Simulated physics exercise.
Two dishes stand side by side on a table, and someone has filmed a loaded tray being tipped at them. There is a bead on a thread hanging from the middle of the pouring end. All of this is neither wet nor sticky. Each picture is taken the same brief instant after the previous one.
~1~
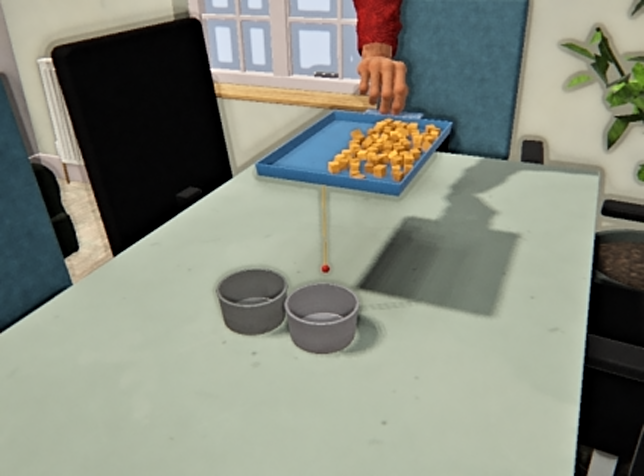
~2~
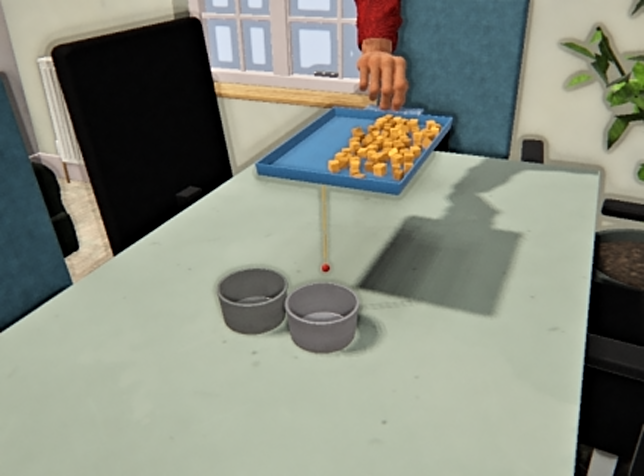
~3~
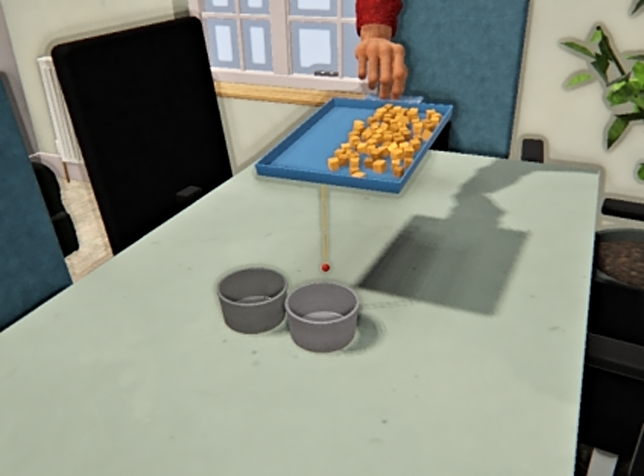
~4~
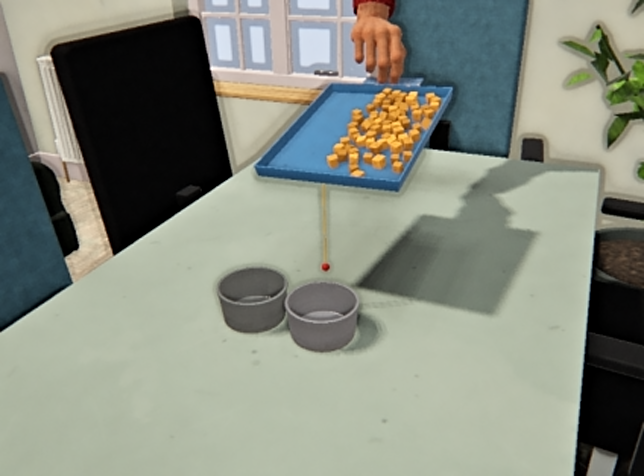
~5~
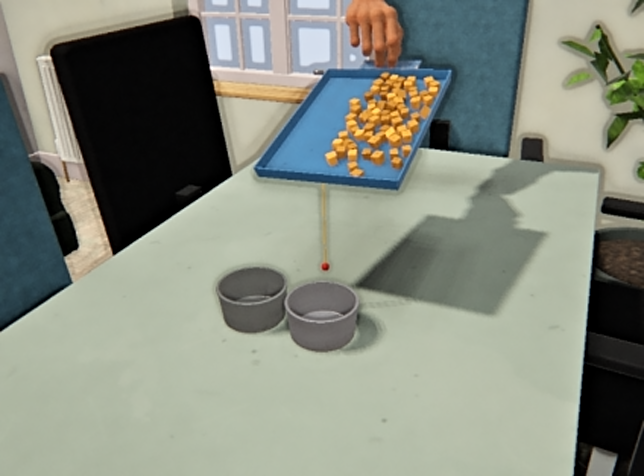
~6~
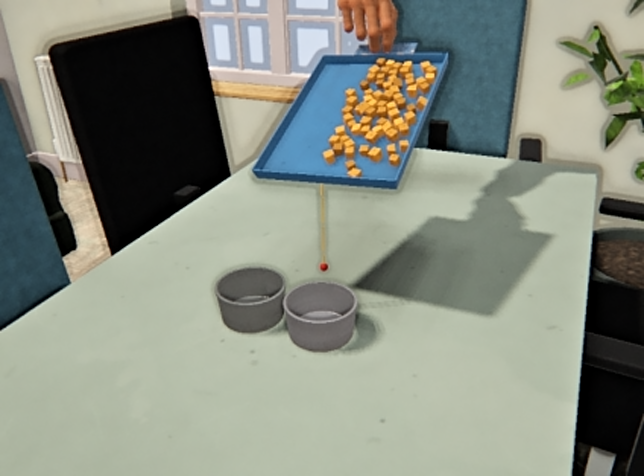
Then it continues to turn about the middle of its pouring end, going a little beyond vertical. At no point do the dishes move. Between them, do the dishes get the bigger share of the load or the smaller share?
The bigger share.
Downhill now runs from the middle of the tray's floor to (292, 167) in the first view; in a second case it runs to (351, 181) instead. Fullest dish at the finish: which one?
One gives the leftmost dish and two gives the rightmost dish.
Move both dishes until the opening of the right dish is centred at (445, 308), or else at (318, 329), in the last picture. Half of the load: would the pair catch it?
At place one a lesser share; at place two a lesser share.
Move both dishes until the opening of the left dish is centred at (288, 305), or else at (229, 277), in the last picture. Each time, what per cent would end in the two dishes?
Trial 1 50%, trial 2 60%.
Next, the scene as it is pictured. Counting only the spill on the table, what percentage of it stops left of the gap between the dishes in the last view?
Estimate: About 60 per cent.
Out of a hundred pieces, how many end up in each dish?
Final split: Left dish some 40 per cent, right dish some 30 per cent.
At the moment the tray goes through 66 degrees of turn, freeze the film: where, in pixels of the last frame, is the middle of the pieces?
Centre estimate: (319, 155).
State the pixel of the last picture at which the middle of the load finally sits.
(270, 317).
Shortly afterwards, tray tipped steeply; all but a few on the tray; only a few in the air.
Next, tray tipped past a quarter turn; near half on the tray; a little in the right dish; near a quarter in the left dish; a little outside both; a little in the air.
Some moments later, tray tipped past a quarter turn; near a third in the right dish; near a third in the left dish; near a quarter outside both.
In the end, tray tipped past a quarter turn; near a third in the right dish; near a third in the left dish; near a quarter outside both.
